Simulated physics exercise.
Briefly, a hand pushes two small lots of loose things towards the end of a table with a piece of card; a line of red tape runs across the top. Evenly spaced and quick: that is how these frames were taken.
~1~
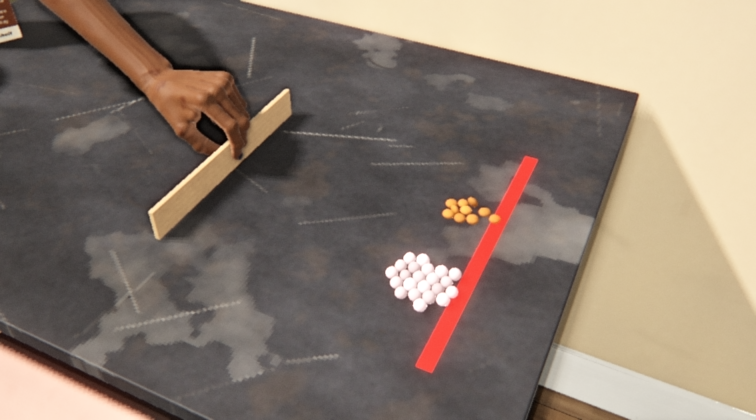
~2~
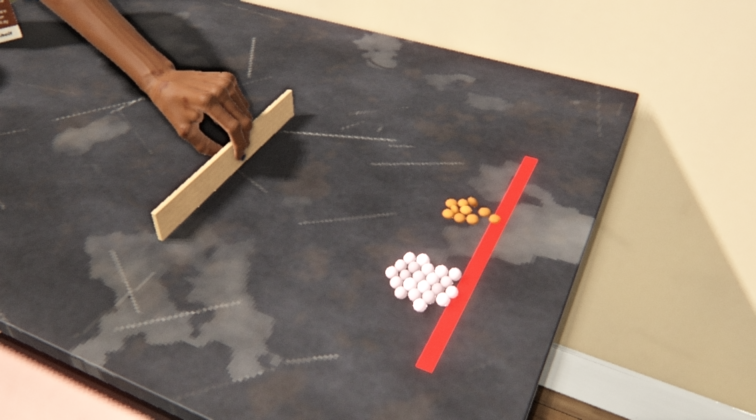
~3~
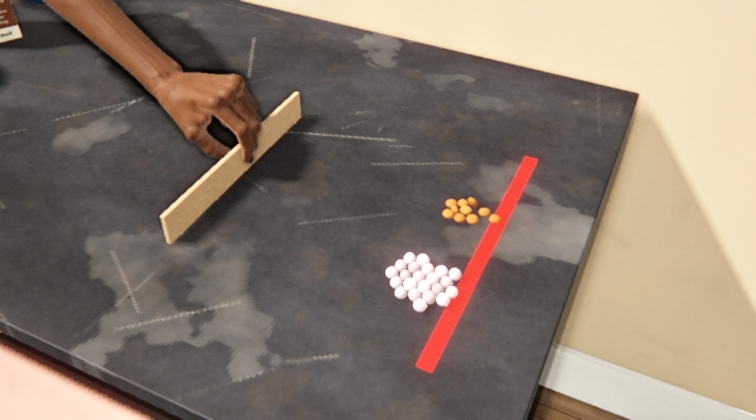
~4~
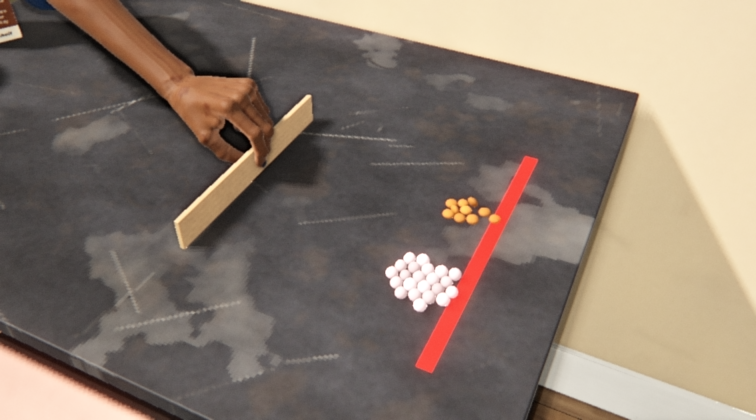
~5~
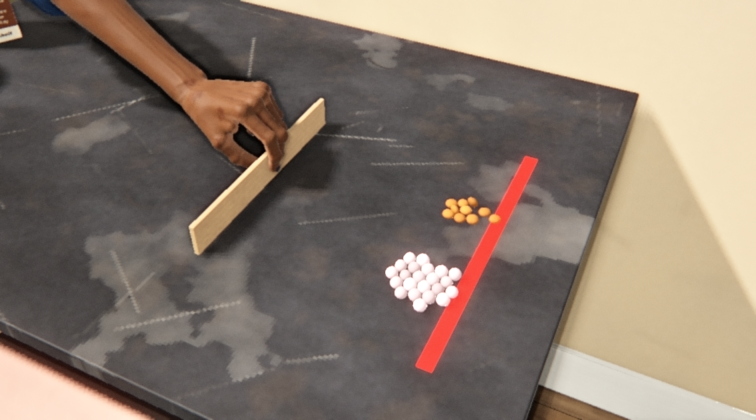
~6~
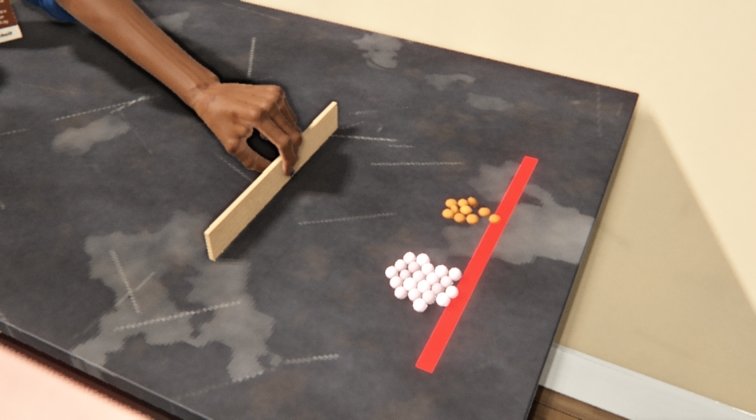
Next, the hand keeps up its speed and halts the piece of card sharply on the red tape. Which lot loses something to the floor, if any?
Result: The nearer lot will fail to stay fully on the surface; the farther lot will manage to stay fully on the surface.
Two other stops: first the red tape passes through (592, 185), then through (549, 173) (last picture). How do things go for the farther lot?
Loses some off the end; holds its place.
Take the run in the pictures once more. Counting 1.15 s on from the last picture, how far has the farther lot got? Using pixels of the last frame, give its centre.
In the last picture's pixels, the middle is around (522, 227).
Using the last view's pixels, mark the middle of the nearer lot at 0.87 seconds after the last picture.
(502, 298), roughly.
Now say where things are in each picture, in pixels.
The first picture shows piece of card near (166, 214), at rest; red tape near (527, 167), about a palm's width from the edge; edge at (574, 282); nearer lot near (419, 277), a few sugar pearls; farther lot near (466, 210), a few bits of cat kibble.
The second picture shows piece of card near (168, 215); farther lot near (466, 210).
The third picture shows piece of card near (177, 218); nearer lot near (419, 277).
The fourth picture shows piece of card near (191, 223); farther lot near (466, 210).
The fifth picture shows piece of card near (205, 229); nearer lot near (419, 277).
The sixth picture shows piece of card near (220, 234); red tape near (527, 167); edge at (574, 282); nearer lot near (419, 277); farther lot near (466, 210).
Then, 0.42 s on from there, piece of card still moving, near (385, 193); nearer lot all on the table, its front near (452, 292); farther lot all on the table, its front near (495, 219).
Then, 0.87 s on from there, piece of card stopped at the red tape; nearer lot all on the table, its front near (543, 300); farther lot all on the table, its front near (543, 230).
Then, 1.15 s on from there, piece of card stopped at the red tape; nearer lot near a quarter over the edge; farther lot all on the table, its front near (543, 230).
In the end, piece of card stopped at the red tape; nearer lot the whole lot over the edge; farther lot all on the table, its front near (543, 230).
